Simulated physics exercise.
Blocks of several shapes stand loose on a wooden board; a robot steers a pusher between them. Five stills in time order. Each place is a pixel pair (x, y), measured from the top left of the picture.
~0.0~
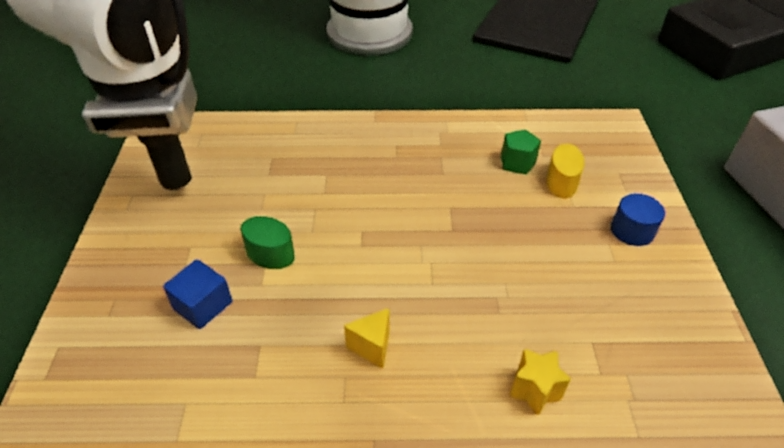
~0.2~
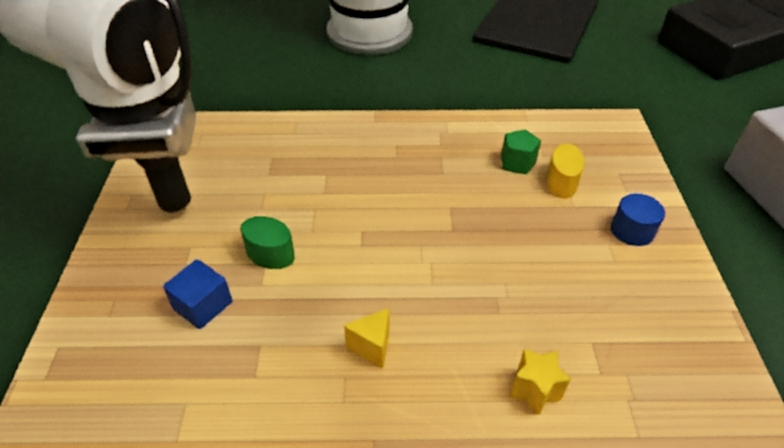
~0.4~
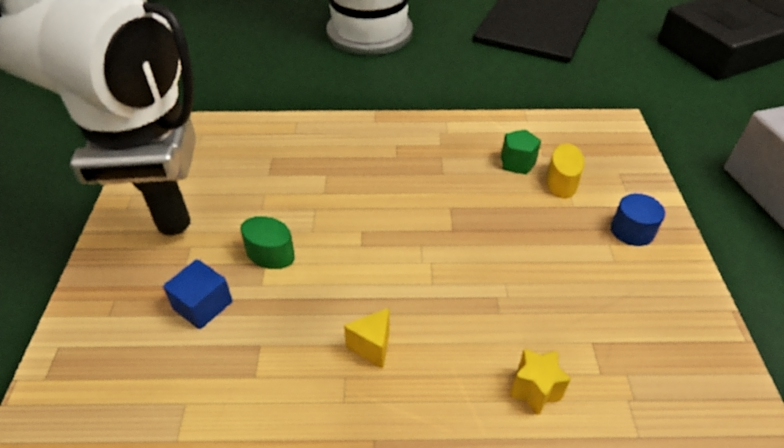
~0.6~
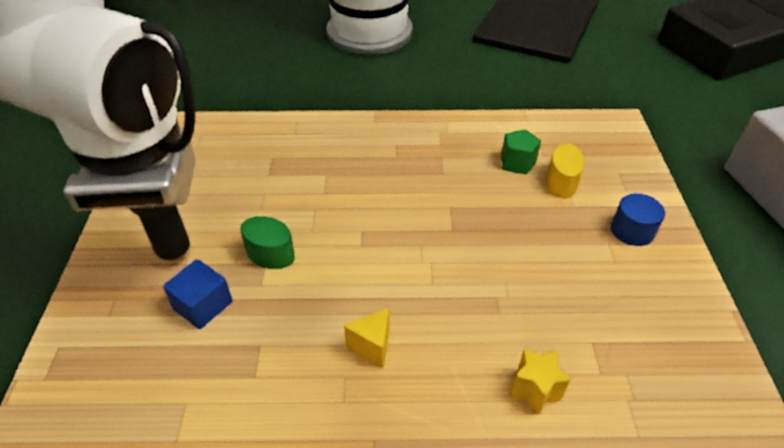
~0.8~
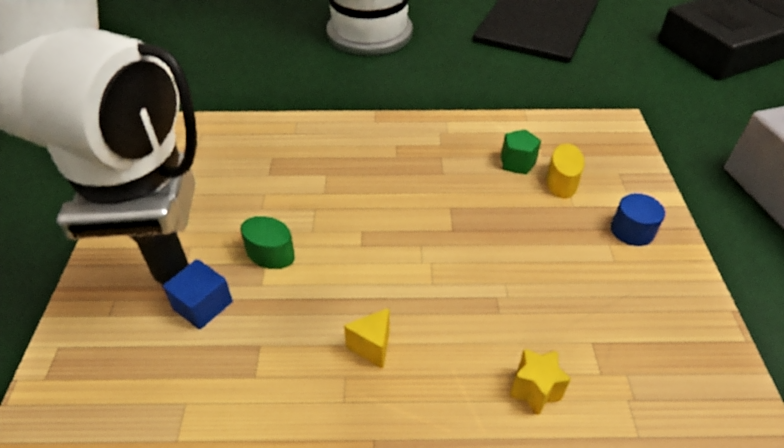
A robot arm moves its black pusher down the board's left side beside a blue block.
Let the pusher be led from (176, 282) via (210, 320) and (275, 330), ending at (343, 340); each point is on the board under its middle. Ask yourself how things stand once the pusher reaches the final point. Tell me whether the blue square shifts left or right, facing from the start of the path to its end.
My answer: Right.
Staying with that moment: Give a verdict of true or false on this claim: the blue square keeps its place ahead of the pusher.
This is false.
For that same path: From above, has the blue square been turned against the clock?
No, that is not what happens.
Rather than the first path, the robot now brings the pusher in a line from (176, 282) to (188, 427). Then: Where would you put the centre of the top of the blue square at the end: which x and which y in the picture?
I'd say the blue square ends with its top centre at (218, 309).
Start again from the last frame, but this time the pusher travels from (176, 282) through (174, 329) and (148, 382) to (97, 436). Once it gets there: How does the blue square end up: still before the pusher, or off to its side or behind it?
It will get left beside or behind the pusher.
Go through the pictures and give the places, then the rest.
The first frame shows tip of the pusher at (176, 180), middles of tops, blue square at (194, 282), green elliptical block at (265, 230), yellow triangular piece at (372, 326).
The second frame shows pusher at (175, 201), nothing pushed.
The third frame shows pusher at (174, 224), nothing pushed.
The fourth frame shows pusher at (173, 247), nothing pushed.
The fifth frame shows pusher at (172, 271), blue square at (194, 282), green elliptical block at (265, 230), yellow triangular piece at (372, 326).
The first path, step by step. One third of the way, pusher at (206, 310); blue square at (237, 315), turned 20° anticlockwise.
Two thirds of the way, pusher at (273, 320); blue square at (292, 340), turned 30° clockwise.
At the end, pusher at (341, 329); blue square at (313, 355), turned 60° clockwise; green elliptical block unmoved; yellow triangular piece at (385, 327).
